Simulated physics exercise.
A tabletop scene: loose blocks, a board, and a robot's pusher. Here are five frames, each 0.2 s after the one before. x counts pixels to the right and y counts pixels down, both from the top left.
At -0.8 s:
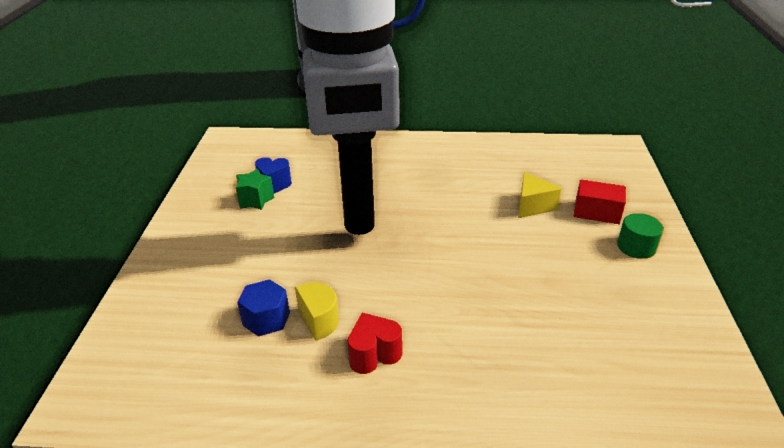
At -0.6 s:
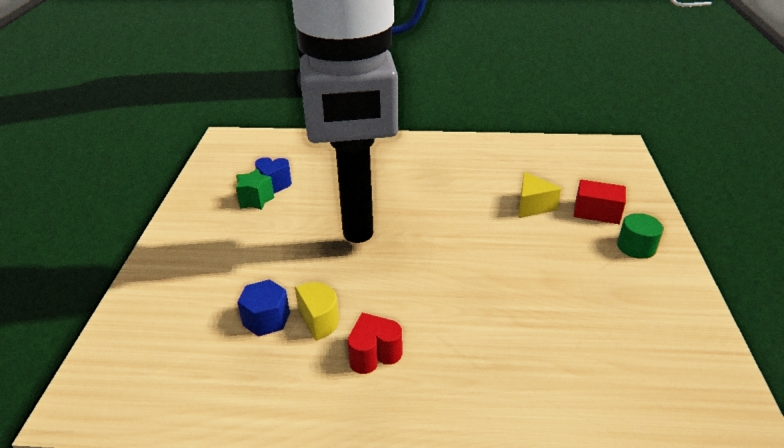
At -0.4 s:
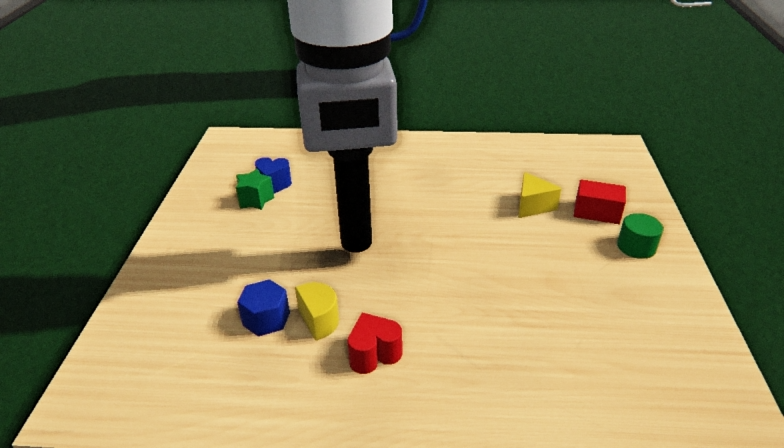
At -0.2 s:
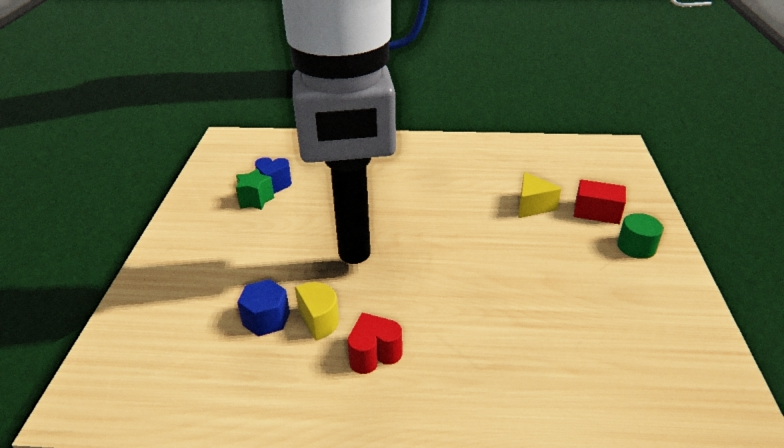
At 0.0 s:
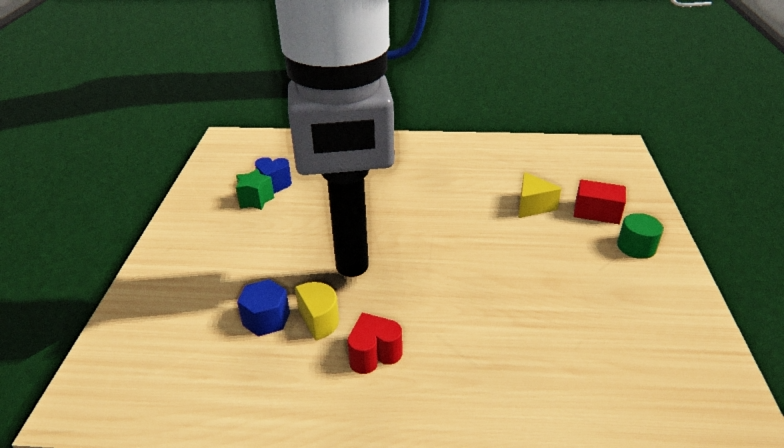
A robot's black pusher moves slowly a short way toward the viewer and very slightly left over a light wooden tabletop, seen from above by a still camera. A green star and blue heart sit at the upper left, with a yellow triangle, red block and green cylinder at the right. Nearer, a blue hexagonal block, yellow D-shaped block and red heart stay unmoved.
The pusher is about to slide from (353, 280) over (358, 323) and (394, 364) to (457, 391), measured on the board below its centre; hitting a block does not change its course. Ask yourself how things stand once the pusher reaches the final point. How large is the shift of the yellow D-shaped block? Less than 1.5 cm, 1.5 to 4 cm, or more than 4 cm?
Answer: Less than 1.5 cm.
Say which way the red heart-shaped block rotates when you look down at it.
Bird's-eye view: Clockwise.
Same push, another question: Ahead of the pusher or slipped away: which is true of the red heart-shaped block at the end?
My guess is it ends up beside or behind the pusher.
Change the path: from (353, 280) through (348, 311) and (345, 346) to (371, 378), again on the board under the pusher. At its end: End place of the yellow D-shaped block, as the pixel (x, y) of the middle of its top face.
The point I'd pick in the picture is (303, 311).
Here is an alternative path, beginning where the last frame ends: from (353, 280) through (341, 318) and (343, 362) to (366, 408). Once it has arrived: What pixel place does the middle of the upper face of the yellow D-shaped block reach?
I predict (298, 317).
On the path given first. One third of the way, pusher at (358, 312); nothing pushed yet.
Two thirds of the way, pusher at (395, 353); red heart-shaped block at (406, 381), turned 15° clockwise.
At the end, pusher at (458, 378); yellow D-shaped block not moved; red heart-shaped block at (423, 397), turned 80° clockwise.
